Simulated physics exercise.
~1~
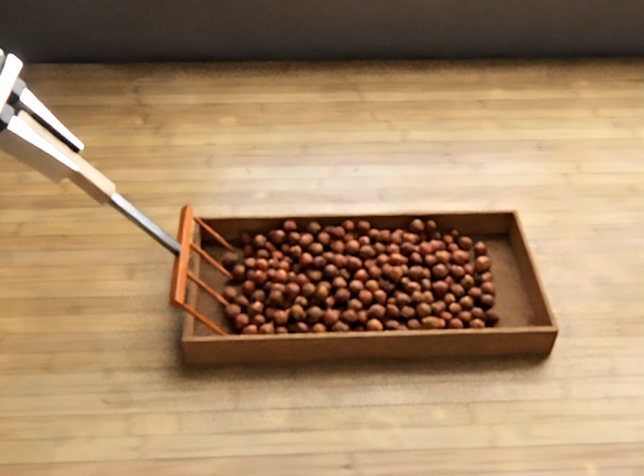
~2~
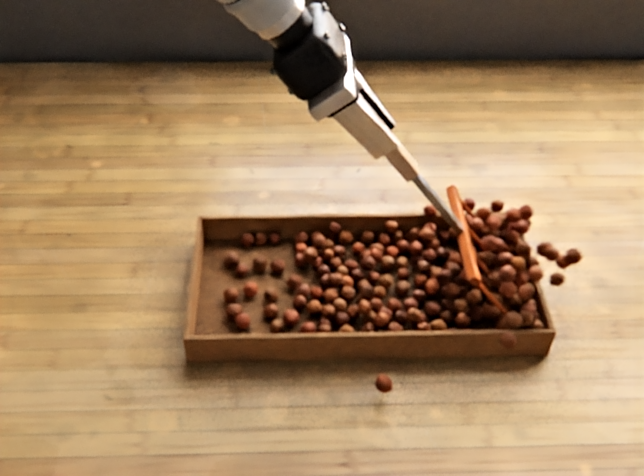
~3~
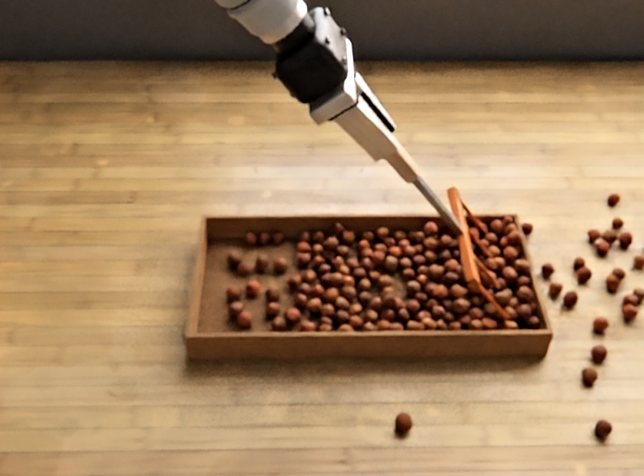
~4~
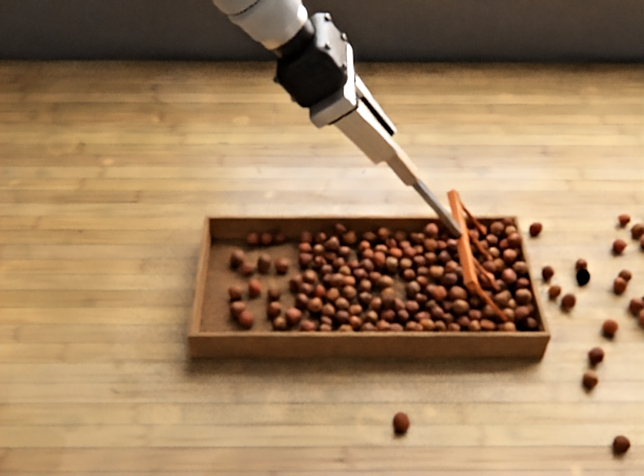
A robot arm rakes hazelnuts rightward in a tray, spilling some onto the table.
